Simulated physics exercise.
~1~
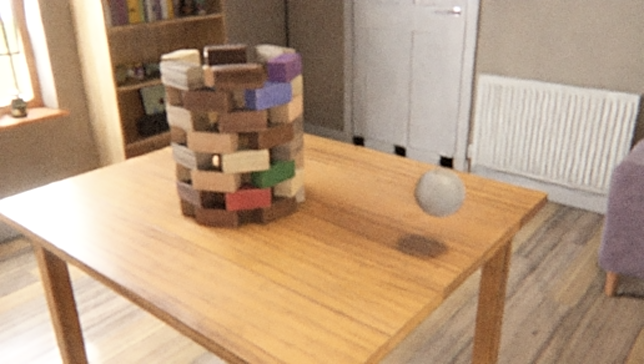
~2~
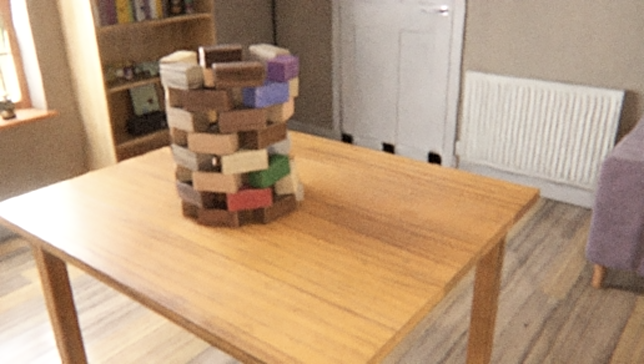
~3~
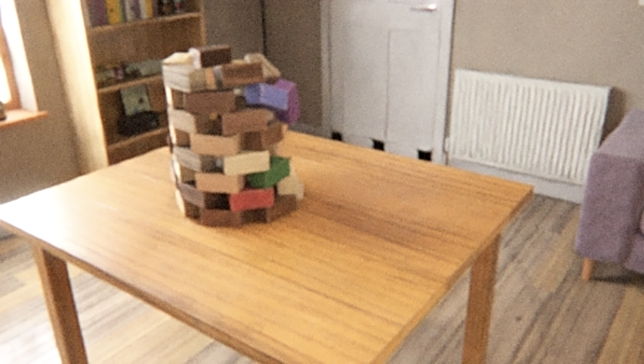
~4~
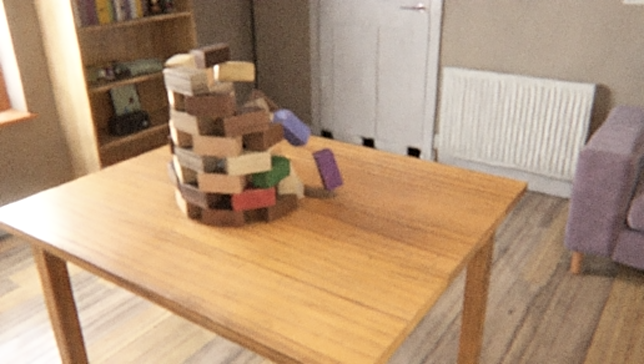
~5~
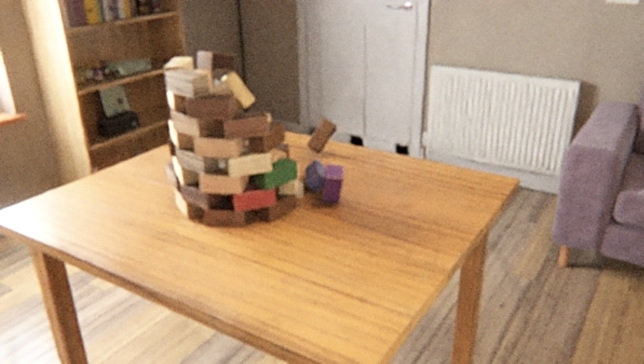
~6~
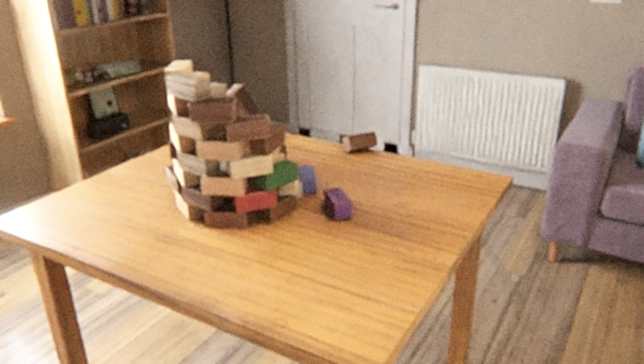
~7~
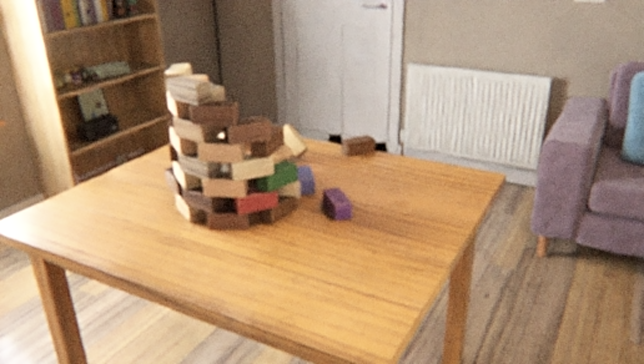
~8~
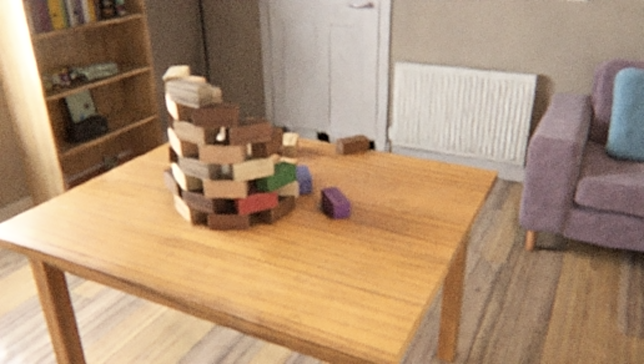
In a living room with a bookshelf, a white door and a purple sofa, a hollow round tower of wooden blocks stands on a table as a pale stone ball flies in from the right. The ball goes in behind the tower's right side and is lost from view. The upper right side bulges, and the purple and blue blocks tip outward and drop, followed by several brown and pale ones. The purple block tumbles onto the tabletop and comes to rest upside down, with the blue one near the tower's foot. The left side stays standing, the red block still in place.
